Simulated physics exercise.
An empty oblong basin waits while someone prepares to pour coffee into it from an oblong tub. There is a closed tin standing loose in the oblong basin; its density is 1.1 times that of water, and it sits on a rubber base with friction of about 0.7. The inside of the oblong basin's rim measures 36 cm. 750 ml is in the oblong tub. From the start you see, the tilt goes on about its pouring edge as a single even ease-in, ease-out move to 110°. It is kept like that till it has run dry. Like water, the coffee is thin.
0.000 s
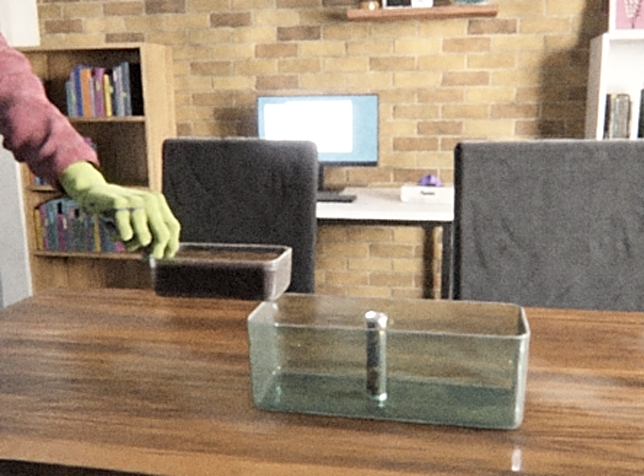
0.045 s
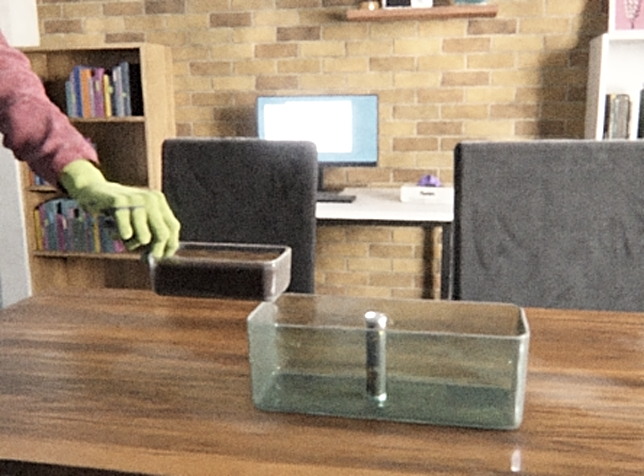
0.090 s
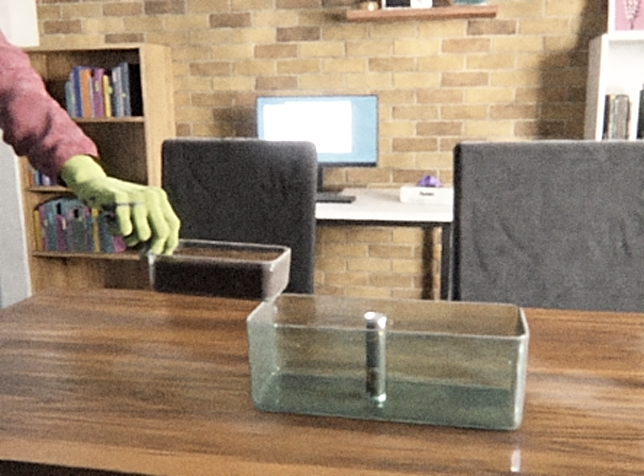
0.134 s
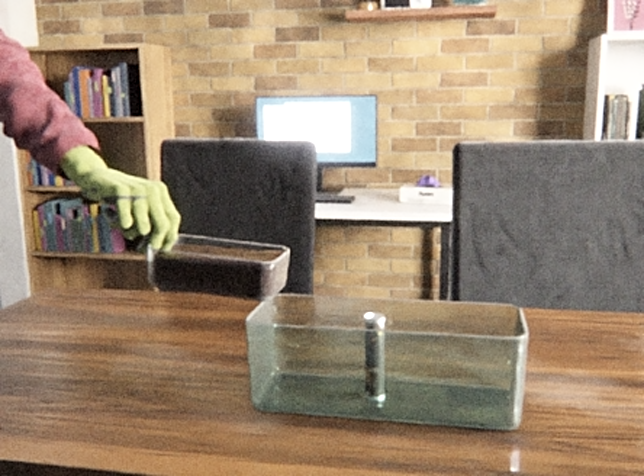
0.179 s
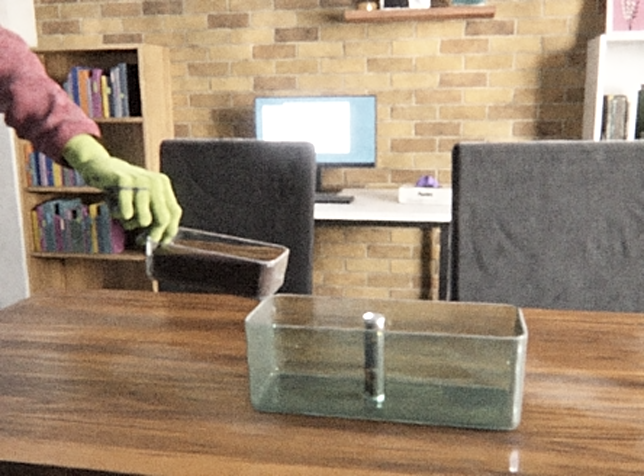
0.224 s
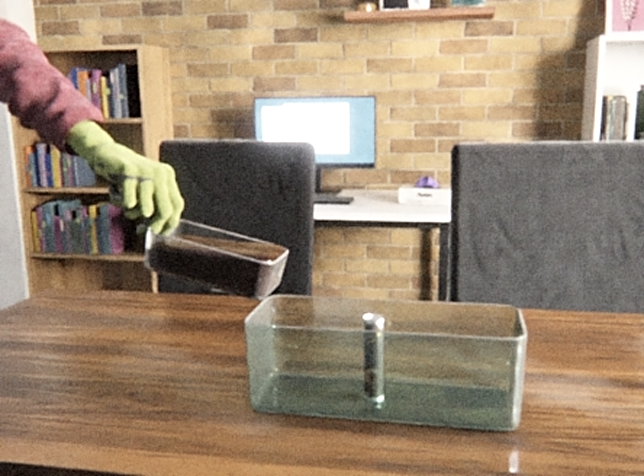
At first, a green hand holds a small oblong tub of dark liquid nearly level, up and to the left of a clear oblong basin with an upright tin inside. The hand then slowly raises the tub's left end, tilting it modestly rightward, while the basin and tin stay put.
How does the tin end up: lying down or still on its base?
It ends up lying down.
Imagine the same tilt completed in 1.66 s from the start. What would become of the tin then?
After the tilt, the tin is still standing.
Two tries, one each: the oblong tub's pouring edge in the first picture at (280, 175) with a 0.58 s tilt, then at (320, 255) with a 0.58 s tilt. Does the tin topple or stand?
In the first try it remains standing; in the second it remains standing.
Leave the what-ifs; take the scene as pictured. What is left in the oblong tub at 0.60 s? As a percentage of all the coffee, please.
Roughly 24 %.
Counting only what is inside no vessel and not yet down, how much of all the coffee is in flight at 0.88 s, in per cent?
3 per cent or so.
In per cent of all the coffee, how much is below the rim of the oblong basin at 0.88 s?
I'd say roughly 86 in a hundred of it.
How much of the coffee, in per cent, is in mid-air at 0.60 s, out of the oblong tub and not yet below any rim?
Around 52 in a hundred.
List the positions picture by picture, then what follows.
In the first picture, it leans 0°; its right rim is at (284, 256); the coffee meets the walls at (164, 256) and (284, 260); the oblong basin's rim runs from (259, 308) to (525, 321); the tin's top is at (376, 320).
In the second picture, it leans 1°; its right rim is at (284, 256); the coffee meets the walls at (164, 255) and (283, 260).
In the third picture, it leans 2°; its right rim is at (283, 257); the coffee meets the walls at (163, 254) and (283, 259).
In the fourth picture, it leans 5°; its right rim is at (283, 257); the coffee meets the walls at (162, 250) and (282, 257).
In the fifth picture, it leans 9°; its right rim is at (282, 257); the coffee meets the walls at (161, 246) and (282, 255).
In the sixth picture, it leans 13°; its right rim is at (281, 258); the coffee meets the walls at (160, 240) and (282, 254); 1 per cent is over the edge.
After 0.60 s the tilt is 74° and 24 per cent is still to pour; the tin stands where it began.
After 0.88 s the tilt is 107° and 1 per cent is still to pour; the tin leans 58°.
After 1.17 s the tilt is 110° and 0 per cent is still to pour; the tin lies on its side.
After 1.49 s the tilt is 110° and 0 per cent is still to pour; the tin lies on its side.
In the end the tin lies on its side.
